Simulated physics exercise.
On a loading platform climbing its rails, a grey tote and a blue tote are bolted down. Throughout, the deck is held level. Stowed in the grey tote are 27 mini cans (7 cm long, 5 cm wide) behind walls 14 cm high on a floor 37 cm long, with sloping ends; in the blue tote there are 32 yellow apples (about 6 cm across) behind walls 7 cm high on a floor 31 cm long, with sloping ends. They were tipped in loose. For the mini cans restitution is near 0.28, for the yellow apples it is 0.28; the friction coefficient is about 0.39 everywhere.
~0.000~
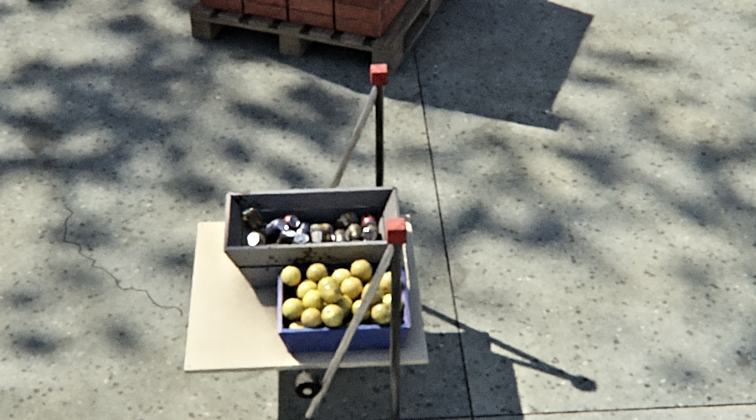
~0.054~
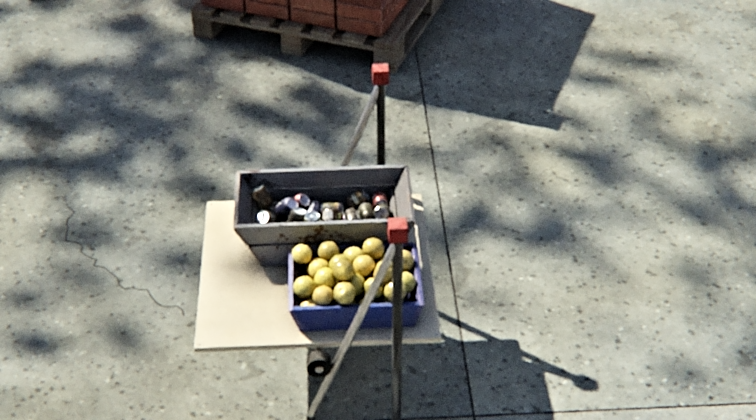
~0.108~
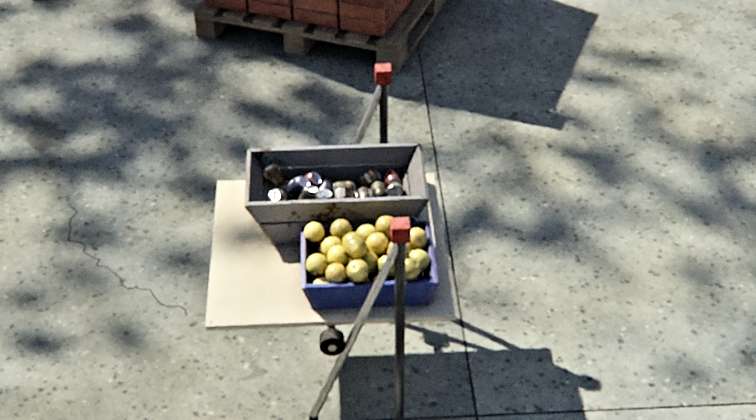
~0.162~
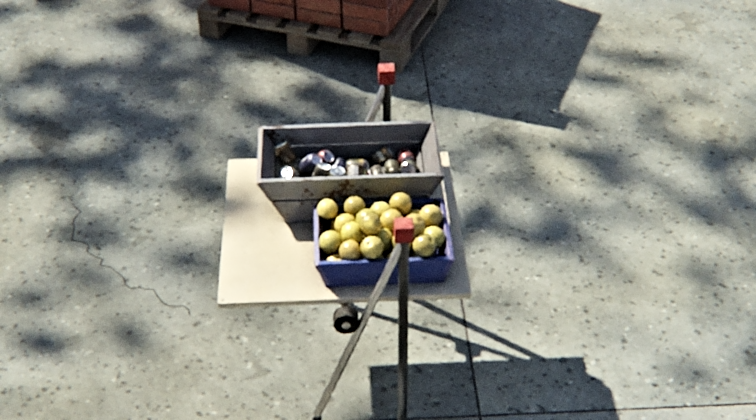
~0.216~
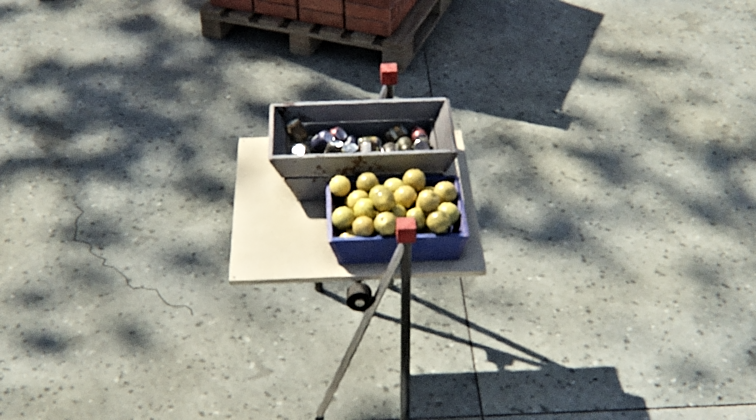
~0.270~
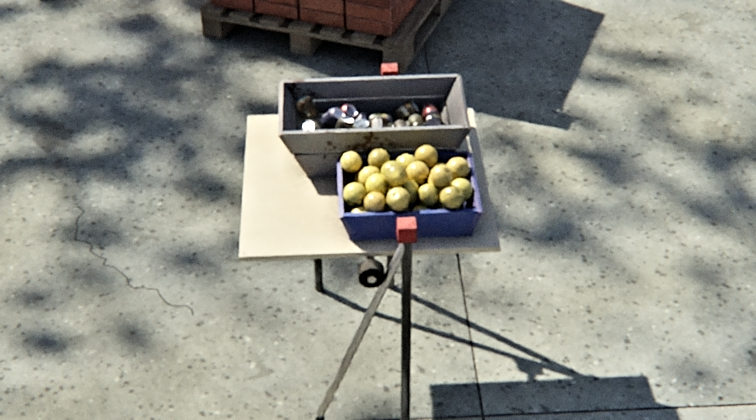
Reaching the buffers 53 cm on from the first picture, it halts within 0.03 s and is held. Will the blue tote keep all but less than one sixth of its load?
No, over a sixth is lost.
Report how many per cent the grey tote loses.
Loss for the grey tote - 5 per cent.
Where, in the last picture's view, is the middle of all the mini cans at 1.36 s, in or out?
Roughly (404, 108).
After 0.31 s, it meets the buffers.
After 0.43 s, grey tote 27 in, 0 out and blue tote 31 in, 1 out.
After 0.59 s, grey tote 26 in, 1 out and blue tote 22 in, 10 out.
After 0.81 s, grey tote 26 in, 1 out and blue tote 20 in, 12 out.
When it is over (at 1.36 s), grey tote 26 in, 1 out and blue tote 20 in, 12 out. Asked share, 12 of 32, 38 per cent.
